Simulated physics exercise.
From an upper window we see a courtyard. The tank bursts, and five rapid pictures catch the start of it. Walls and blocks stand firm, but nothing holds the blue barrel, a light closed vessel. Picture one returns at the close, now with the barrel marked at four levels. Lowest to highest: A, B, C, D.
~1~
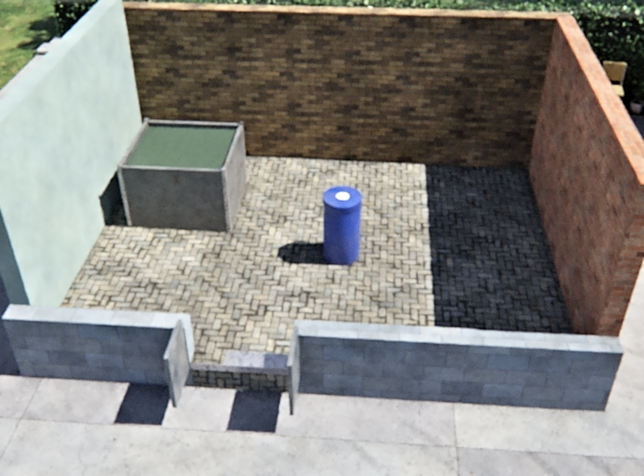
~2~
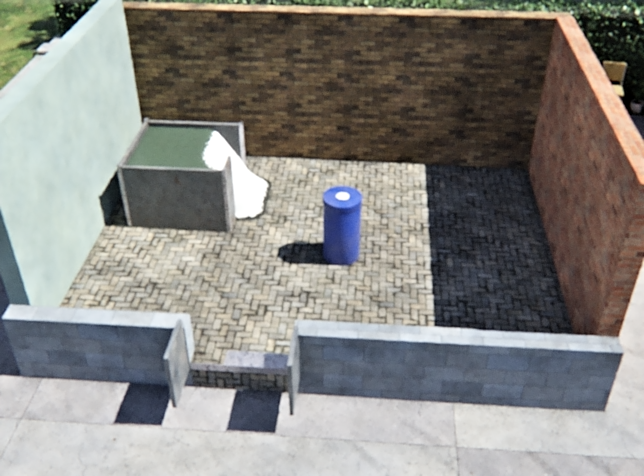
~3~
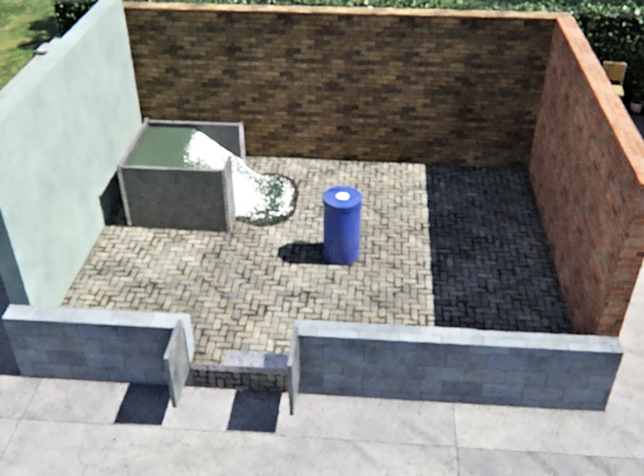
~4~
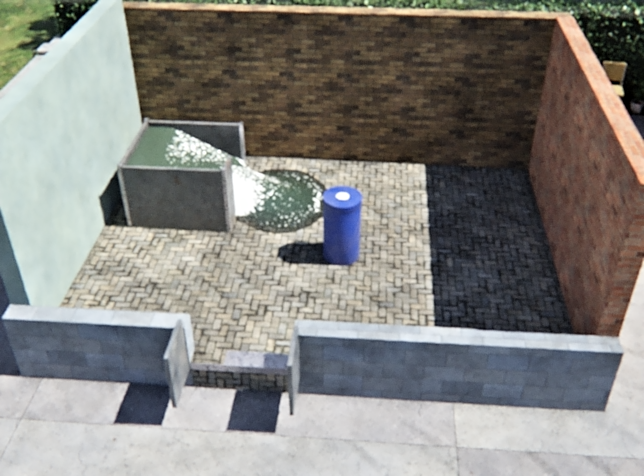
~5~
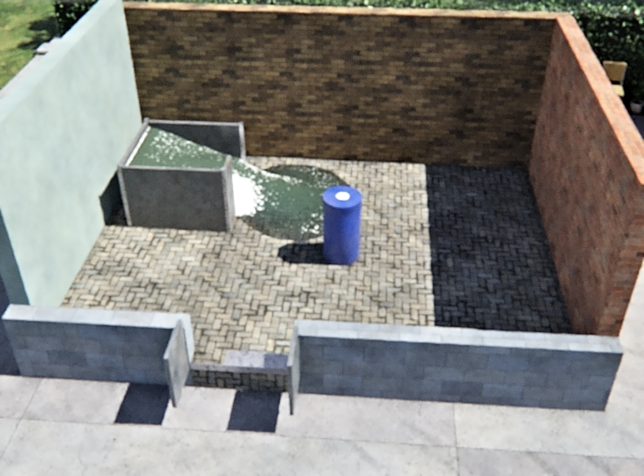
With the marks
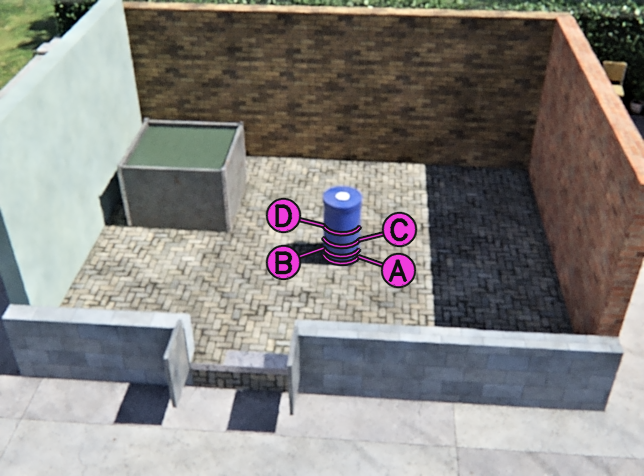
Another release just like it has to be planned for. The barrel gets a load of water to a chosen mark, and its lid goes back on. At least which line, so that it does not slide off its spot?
B.
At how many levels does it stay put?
Three of the four.
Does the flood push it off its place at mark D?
No, not at all.
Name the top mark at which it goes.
Here it is mark A.
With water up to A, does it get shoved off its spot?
Yes, that goes wrong.
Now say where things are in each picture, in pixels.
Lid of the blue barrel at (342, 197); tank full, its middle at (184, 149); open gate at (242, 320), in the first picture.
In the second picture, 2 % of the ground under water, its edge towards the barrel at (251, 214).
In the third picture, 4 % of the ground under water, its edge towards the barrel at (276, 218).
In the fourth picture, 7 % of the ground under water, its edge towards the barrel at (292, 228).
Lid of the blue barrel at (342, 197); 10 % of the ground under water, its edge towards the barrel at (324, 229), in the fifth picture.
In magenta, A at (340, 263); B at (340, 256); C at (340, 246); D at (340, 233); from the bottom up A, B, C, D.
For mark A, it is pushed about its own width away.
For mark B, it does not move.
For mark C, it does not move.
For mark D, it does not move.
